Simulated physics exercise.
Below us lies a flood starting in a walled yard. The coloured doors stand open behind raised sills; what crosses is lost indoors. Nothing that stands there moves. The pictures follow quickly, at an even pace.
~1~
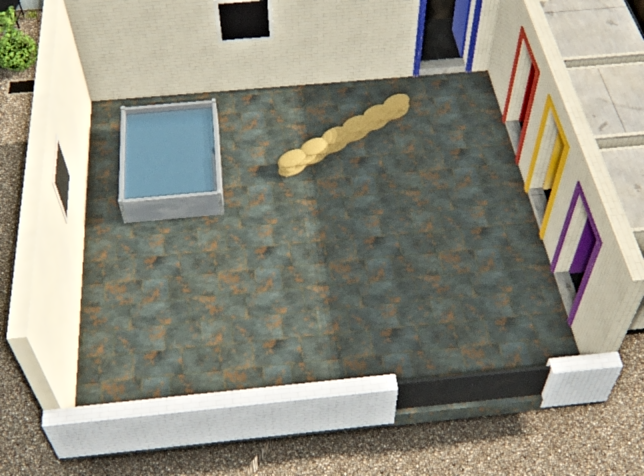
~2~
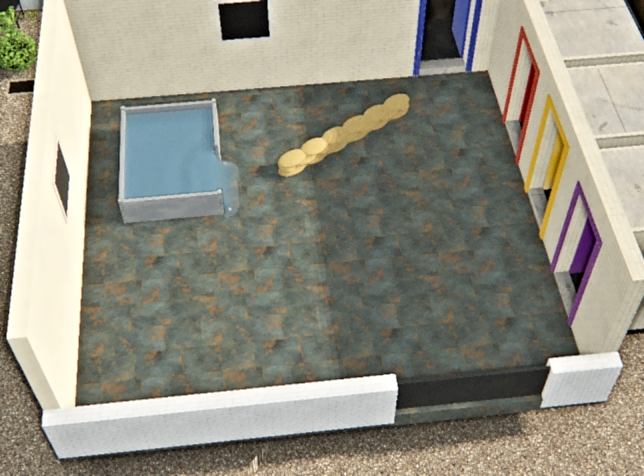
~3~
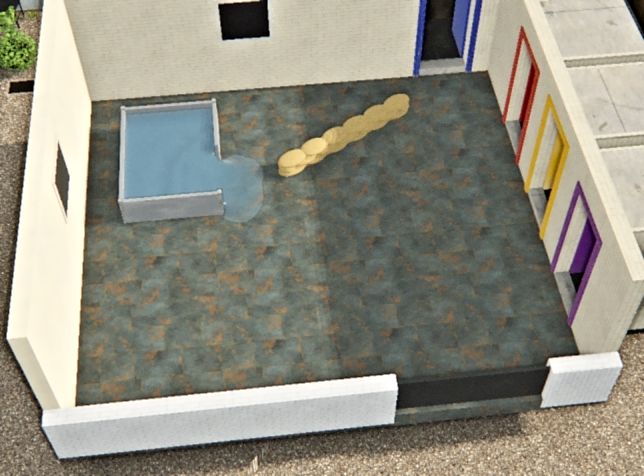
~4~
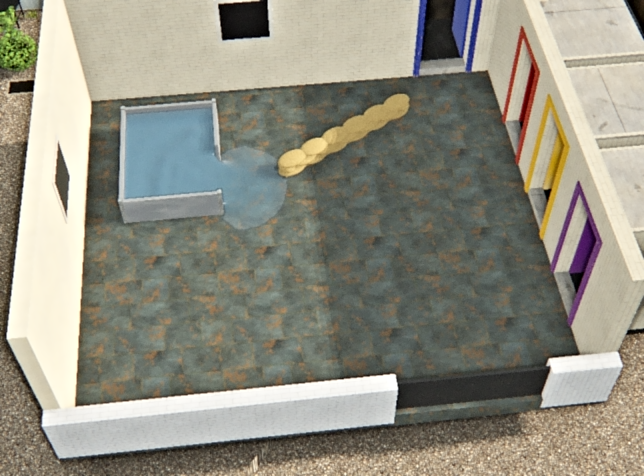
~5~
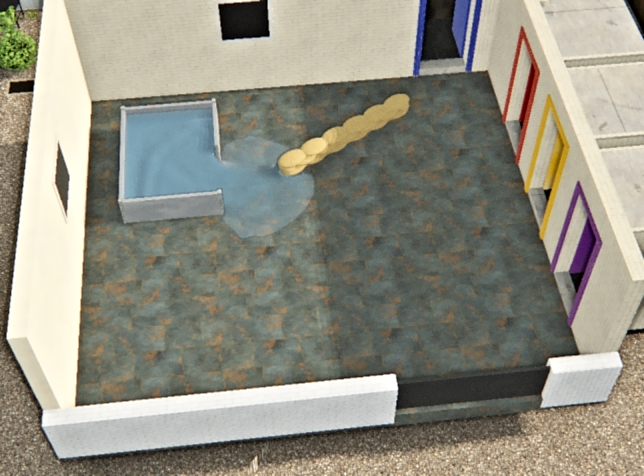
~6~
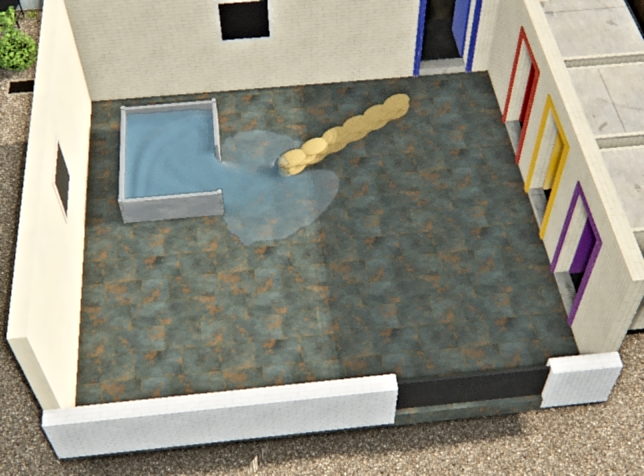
At first, a tank of water sits whole and still in a walled yard with coloured doorways and a row of sandbag-like shapes. Then water pours through a gap in its right side, spreading across the dark floor in a widening pool that meets the row's near end and extends rightward below it.
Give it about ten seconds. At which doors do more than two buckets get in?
In the end: The purple door floods; the yellow door holds within the limit; the blue door holds within the limit; the red door holds within the limit.
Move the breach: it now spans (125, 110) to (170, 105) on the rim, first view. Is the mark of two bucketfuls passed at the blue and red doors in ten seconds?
Then: The blue one stays under; the red one keeps below it.
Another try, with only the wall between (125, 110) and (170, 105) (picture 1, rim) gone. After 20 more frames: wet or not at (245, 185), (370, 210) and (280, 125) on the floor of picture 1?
In turn: Dry, dry, wet.
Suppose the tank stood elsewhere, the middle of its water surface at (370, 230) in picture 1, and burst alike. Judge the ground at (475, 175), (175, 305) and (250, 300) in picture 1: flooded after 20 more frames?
In that order: Wet, no water, dry.
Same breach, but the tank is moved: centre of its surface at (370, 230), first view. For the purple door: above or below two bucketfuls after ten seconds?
One by one: The purple one takes more.
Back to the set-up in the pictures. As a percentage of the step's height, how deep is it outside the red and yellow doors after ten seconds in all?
In turn 60 and 60 per cent.
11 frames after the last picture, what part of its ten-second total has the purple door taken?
Near 0 in a hundred.
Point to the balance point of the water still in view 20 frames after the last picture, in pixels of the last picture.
I would point to (298, 194).
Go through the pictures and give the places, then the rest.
In the first frame, the tank at (170, 152) is whole and still.
In the second frame, the front is at (229, 164), out from the gap at (218, 183).
In the third frame, the front is at (247, 218), out from the gap at (218, 184).
In the fourth frame, water pours out at (218, 184) and has run to (277, 165).
In the fifth frame, the front is at (311, 185), out from the gap at (218, 184).
In the sixth frame, the front is at (335, 183), out from the gap at (218, 183).
A moment on, water covers 15 % of the floor; the purple door not reached, the yellow door not reached, the blue door not reached, the red door not reached.
Next, water covers 35 % of the floor; the purple door not reached, the yellow door not reached, the blue door not reached, the red door not reached.
Then, water covers 50 % of the floor; the purple door under two buckets in, the yellow door wet at the sill, nothing in, the blue door wet at the sill, nothing in, the red door wet at the sill, nothing in.
Later, water covers 55 % of the floor; the purple door over two buckets in, the yellow door wet at the sill, nothing in, the blue door wet at the sill, nothing in, the red door wet at the sill, nothing in.
In the end, water covers 65 % of the floor; the purple door over two buckets in, the yellow door wet at the sill, nothing in, the blue door wet at the sill, nothing in, the red door wet at the sill, nothing in.
